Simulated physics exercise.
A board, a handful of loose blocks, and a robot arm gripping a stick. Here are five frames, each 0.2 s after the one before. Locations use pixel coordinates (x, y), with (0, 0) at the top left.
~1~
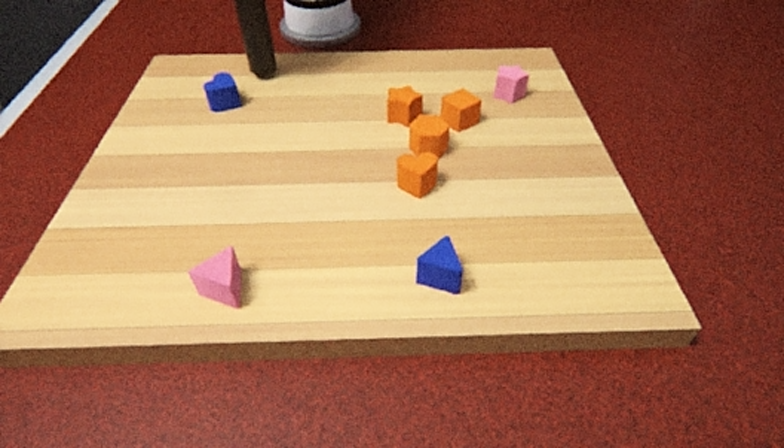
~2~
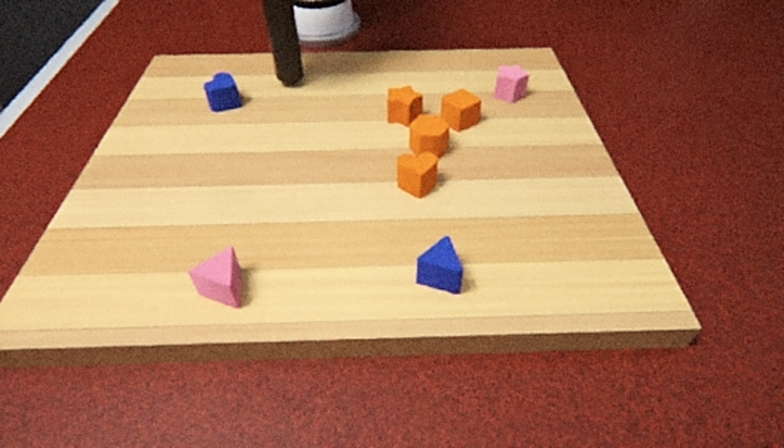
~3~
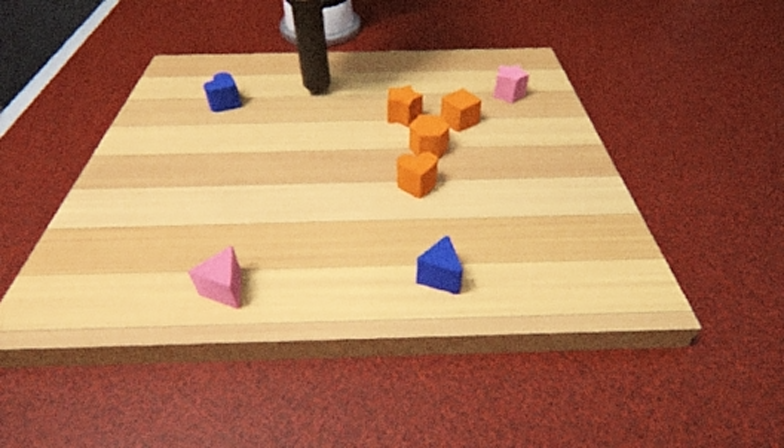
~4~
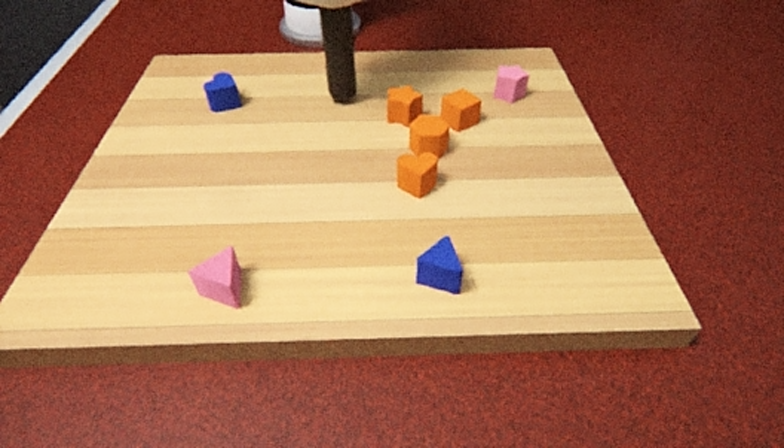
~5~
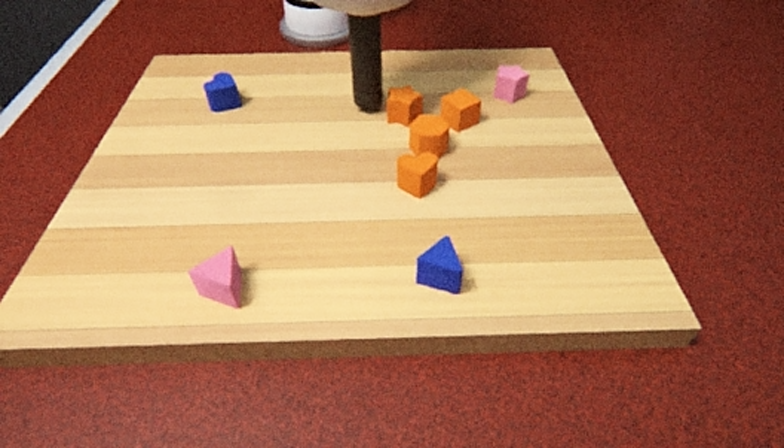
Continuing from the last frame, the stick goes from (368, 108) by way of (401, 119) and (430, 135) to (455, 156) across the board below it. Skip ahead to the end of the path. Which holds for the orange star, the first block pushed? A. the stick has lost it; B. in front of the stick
The correct letter is A.
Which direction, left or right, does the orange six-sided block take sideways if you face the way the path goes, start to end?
It heads right.
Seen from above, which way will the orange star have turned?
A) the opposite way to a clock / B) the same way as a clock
It's A.
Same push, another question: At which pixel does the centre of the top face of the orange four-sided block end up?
The centre of its top face lies at (492, 101).
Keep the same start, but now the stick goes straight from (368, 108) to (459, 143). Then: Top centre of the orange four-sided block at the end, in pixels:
Close to (504, 98).
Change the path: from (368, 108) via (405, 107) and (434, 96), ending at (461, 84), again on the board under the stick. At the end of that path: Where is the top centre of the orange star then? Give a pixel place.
By then it is at (424, 97).
On the path given first. One third of the way, stick (402, 112); orange star (429, 103), turned 20° clockwise.
Two thirds of the way, stick (431, 127); orange star (464, 115); orange six-sided block (435, 132), turned 30° clockwise; orange four-sided block (488, 100), turned 35° anticlockwise.
At the end, stick (456, 148); orange star (482, 121), turned 35° anticlockwise; orange heart-shaped block (411, 167), turned 15° clockwise; orange six-sided block (445, 152), turned 80° clockwise; orange four-sided block (492, 101), turned 50° anticlockwise.
